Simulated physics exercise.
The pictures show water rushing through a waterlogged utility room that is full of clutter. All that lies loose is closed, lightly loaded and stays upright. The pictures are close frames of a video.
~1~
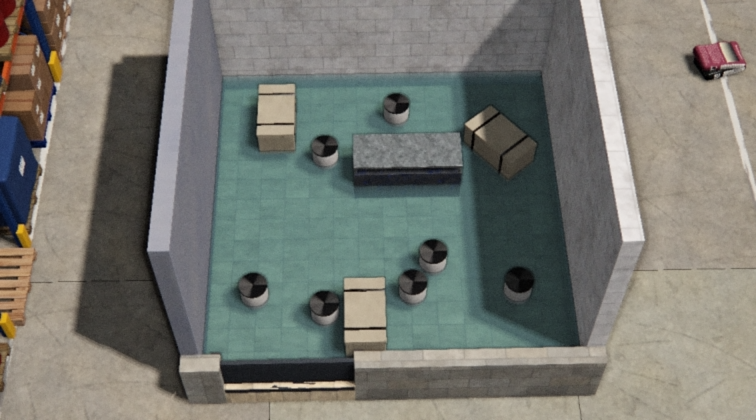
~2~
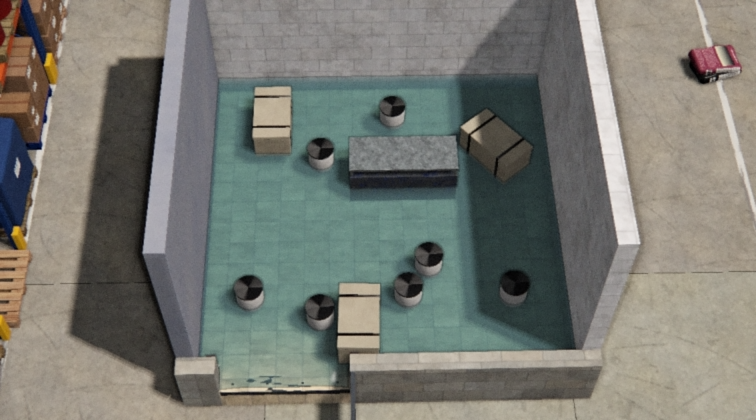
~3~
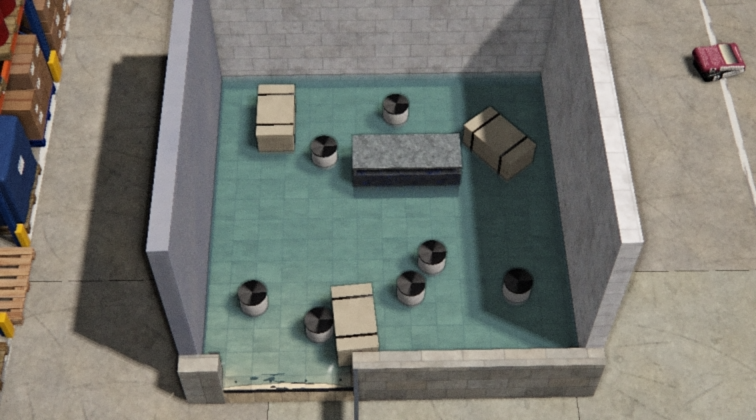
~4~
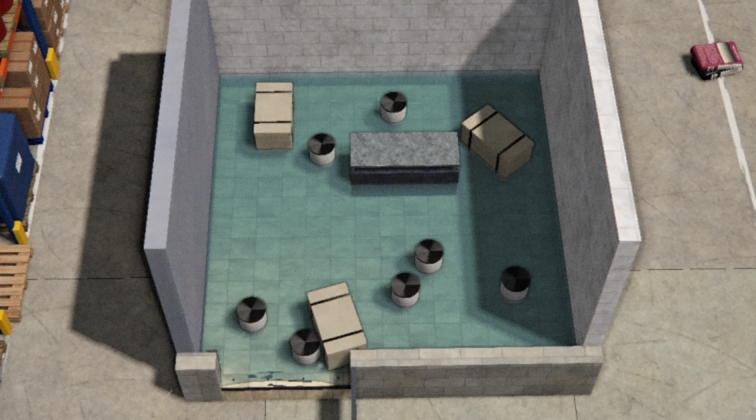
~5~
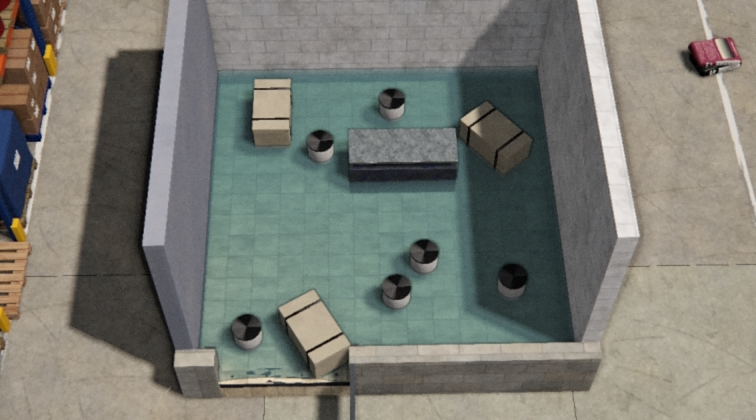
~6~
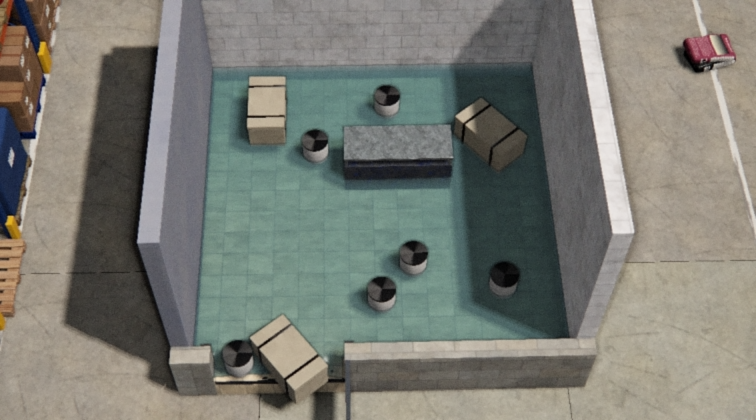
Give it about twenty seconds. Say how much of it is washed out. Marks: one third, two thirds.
That comes to two thirds or more.
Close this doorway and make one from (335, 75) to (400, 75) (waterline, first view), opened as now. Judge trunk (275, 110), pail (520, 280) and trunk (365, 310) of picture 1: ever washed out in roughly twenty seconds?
One after the other: Out, stays, inside.
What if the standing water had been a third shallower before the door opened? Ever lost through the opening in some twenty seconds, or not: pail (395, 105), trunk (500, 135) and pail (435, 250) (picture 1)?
In turn: Stays, inside, gone.
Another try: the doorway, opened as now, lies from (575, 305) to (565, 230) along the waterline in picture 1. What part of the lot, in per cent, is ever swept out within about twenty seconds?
About 60 per cent.
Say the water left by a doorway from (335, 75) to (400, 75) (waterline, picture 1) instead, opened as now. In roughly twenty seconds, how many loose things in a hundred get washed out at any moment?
Roughly 40 per cent.
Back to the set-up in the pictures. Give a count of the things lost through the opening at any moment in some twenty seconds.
8 of them.
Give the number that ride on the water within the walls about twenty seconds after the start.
I count 2.
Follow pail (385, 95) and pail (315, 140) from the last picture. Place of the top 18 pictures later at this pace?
Close to (353, 108) and (284, 274).
A moment on, 3 of 10 are out; 7 afloat.
Next, 5 of 10 are out; 5 afloat.
Later, 8 of 10 are out; 2 afloat.
In the end, 8 of 10 are out; 2 afloat.
